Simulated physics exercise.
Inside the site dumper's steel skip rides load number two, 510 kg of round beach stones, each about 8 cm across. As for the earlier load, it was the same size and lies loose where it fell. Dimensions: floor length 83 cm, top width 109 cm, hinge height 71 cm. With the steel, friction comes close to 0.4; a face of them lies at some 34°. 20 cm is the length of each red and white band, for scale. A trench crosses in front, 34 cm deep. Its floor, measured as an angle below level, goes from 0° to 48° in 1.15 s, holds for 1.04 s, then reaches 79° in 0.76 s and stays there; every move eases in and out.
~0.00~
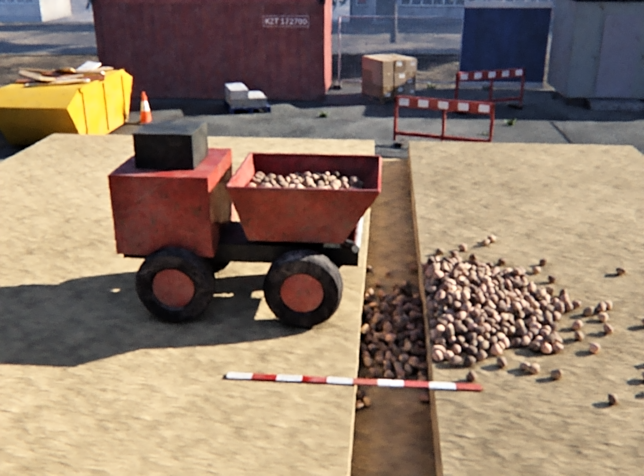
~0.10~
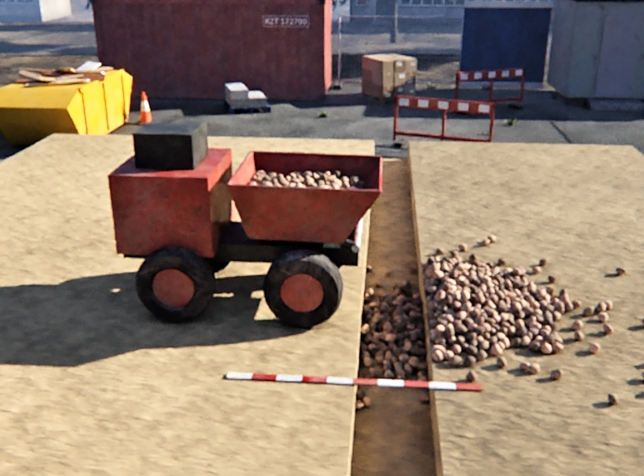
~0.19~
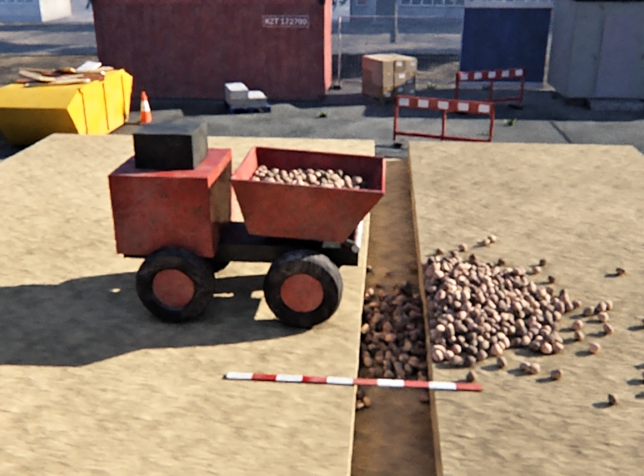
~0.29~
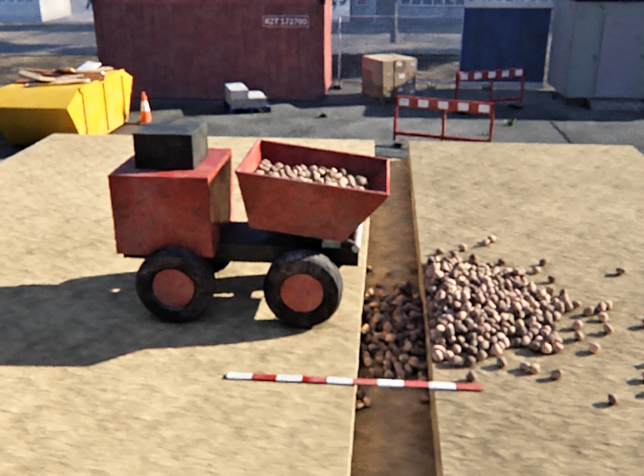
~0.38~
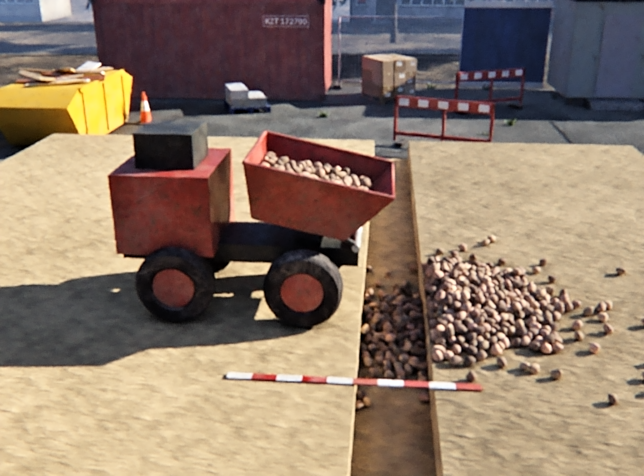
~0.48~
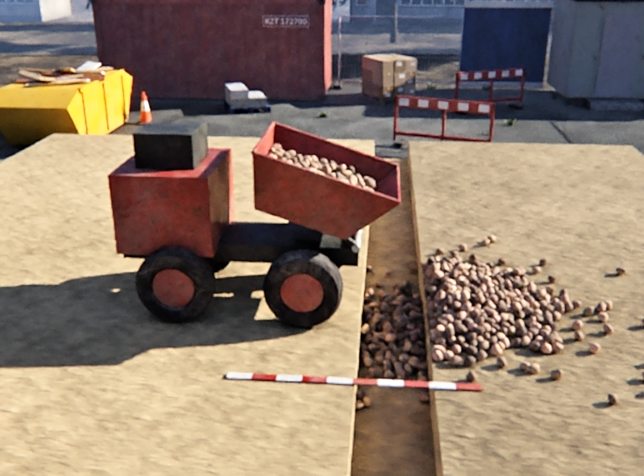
On a sandy work site, a red dumper steadily tilts its stone-filled skip toward the right.
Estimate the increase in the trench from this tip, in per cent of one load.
Roughly 30 per cent of a load more.
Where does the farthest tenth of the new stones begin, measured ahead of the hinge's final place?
Roughly 170 centimetres.
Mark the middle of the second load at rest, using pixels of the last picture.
Roughly at (470, 296) in the last picture.
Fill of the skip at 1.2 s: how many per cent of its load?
About 100 percent.
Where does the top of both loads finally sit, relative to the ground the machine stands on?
It sits around 38 centimetres higher than that ground.
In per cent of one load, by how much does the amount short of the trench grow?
Roughly 0 per cent of a load.
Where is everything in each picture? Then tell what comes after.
The skip is at 0°, its lip at (379, 192); the top of the load is at (287, 181). The earlier load is highest near (450, 285), 20 cm above ground level, 30 % in the trench, 70 % past the trench, in the first picture.
The skip is at 1°, its lip at (380, 192); the top of the load is at (288, 179); the stones move at 0.2 m/s on average, in the second picture.
Lip at (384, 194), floor tilted 4°, highest stones at (284, 176); the stones move at 0.4 m/s on average, in the third picture.
The skip is at 8°, its lip at (388, 196); the top of the load is at (269, 169); the stones move at 0.5 m/s on average, in the fourth picture.
Lip at (394, 199), floor tilted 13°, highest stones at (273, 161); the stones move at 0.6 m/s on average, in the fifth picture.
Lip at (400, 203), floor tilted 18°, highest stones at (278, 153); the stones move at 0.6 m/s on average, in the sixth picture.
After 0.9 s the floor is at 40°; in per cent of one load, 100 in the skip, 30 in the trench, 70 past the trench; the foremost stones are at (642, 323).
After 1.2 s the floor is at 48°; in per cent of one load, 100 in the skip, 30 in the trench, 70 past the trench; the foremost stones are at (642, 323).
After 3.4 s the floor is at 79°; in per cent of one load, 35 in the skip, 40 in the trench, 124 past the trench; the foremost stones are at (642, 323).
After 6.1 s the floor is at 79°; in per cent of one load, 0 in the skip, 60 in the trench, 140 past the trench; the foremost stones are past the picture's edge. Net gain in the trench, 30.
